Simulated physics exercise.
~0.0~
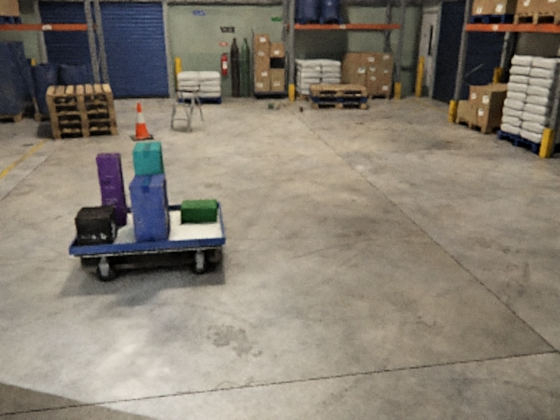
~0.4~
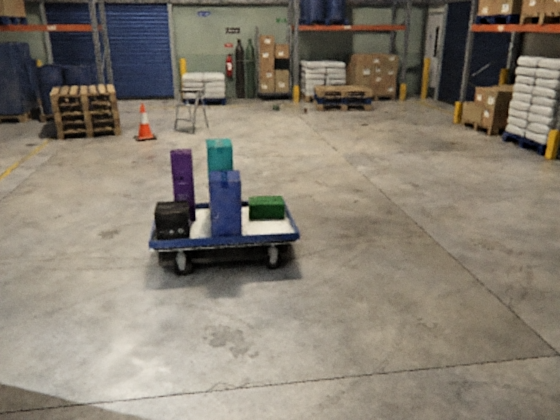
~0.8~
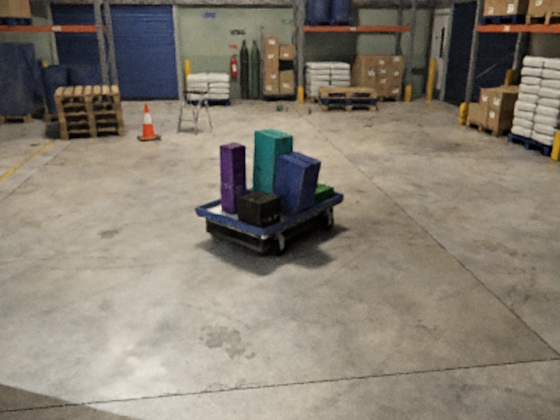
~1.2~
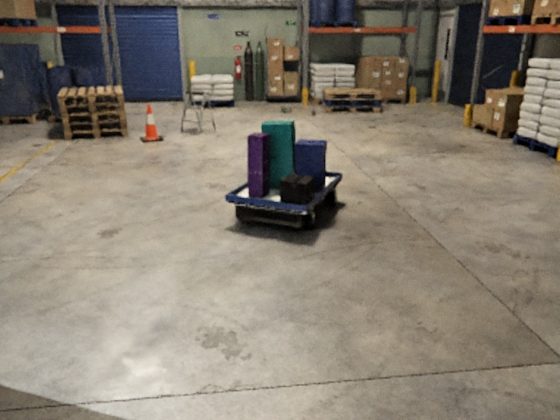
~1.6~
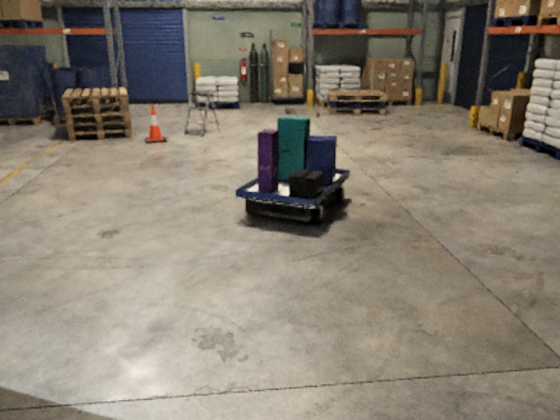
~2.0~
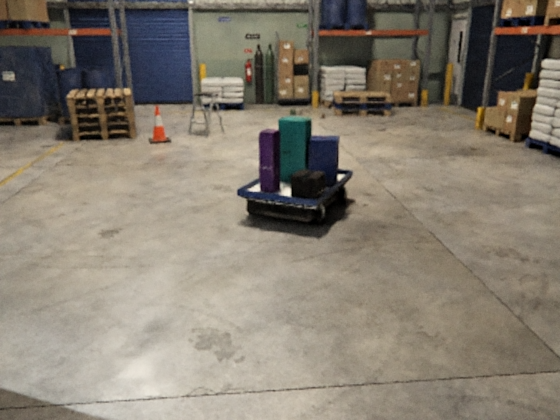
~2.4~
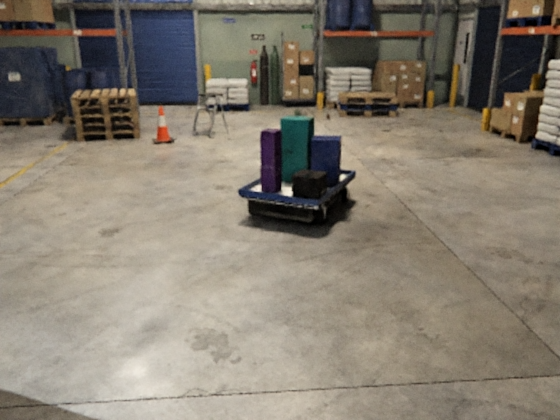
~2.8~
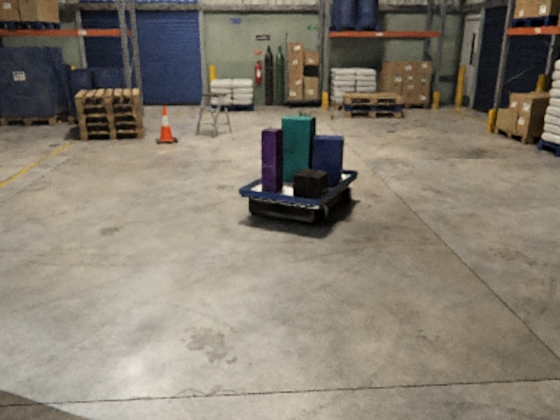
A low blue cart carrying five colourful boxes rolled right across a warehouse floor, swinging round as it curved away, and the tall blue box tilted briefly before settling upright. The cart then stopped, with the purple, turquoise, blue and black ones still standing aboard.
